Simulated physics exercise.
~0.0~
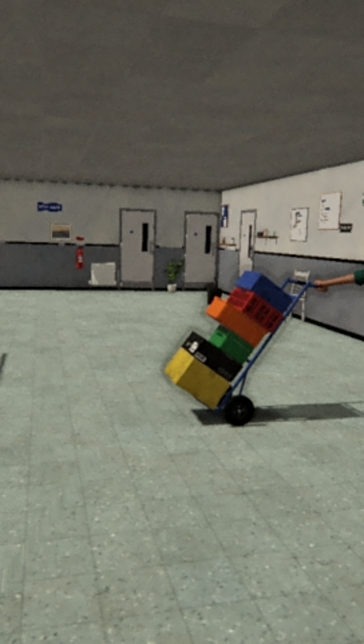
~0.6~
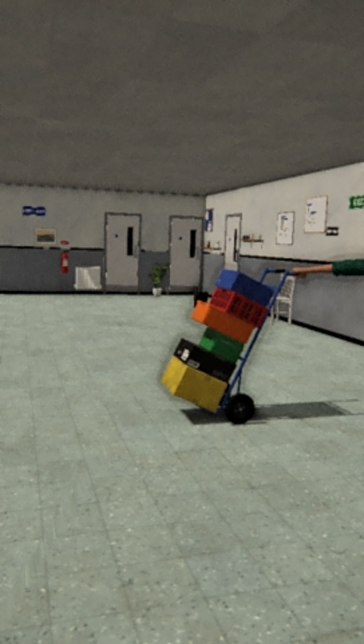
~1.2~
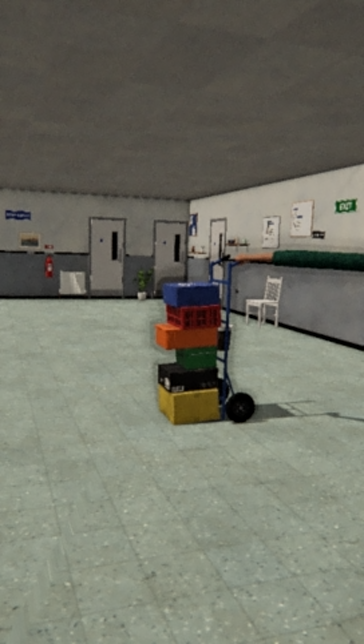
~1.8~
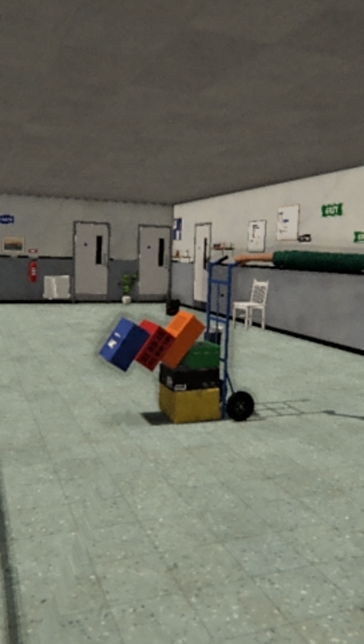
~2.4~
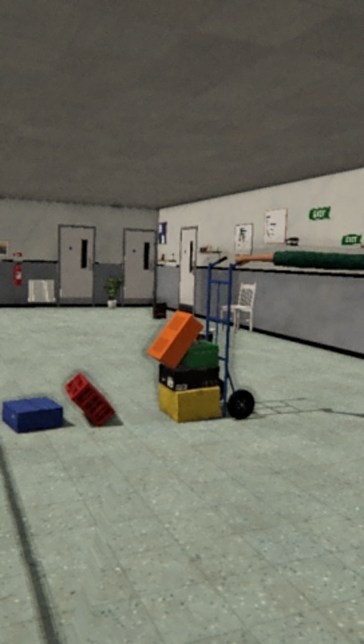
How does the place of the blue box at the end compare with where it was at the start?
At the start the blue box sits on top of the stack on the tilted hand truck. By the end it lies on the floor, well to the left of the upright truck.
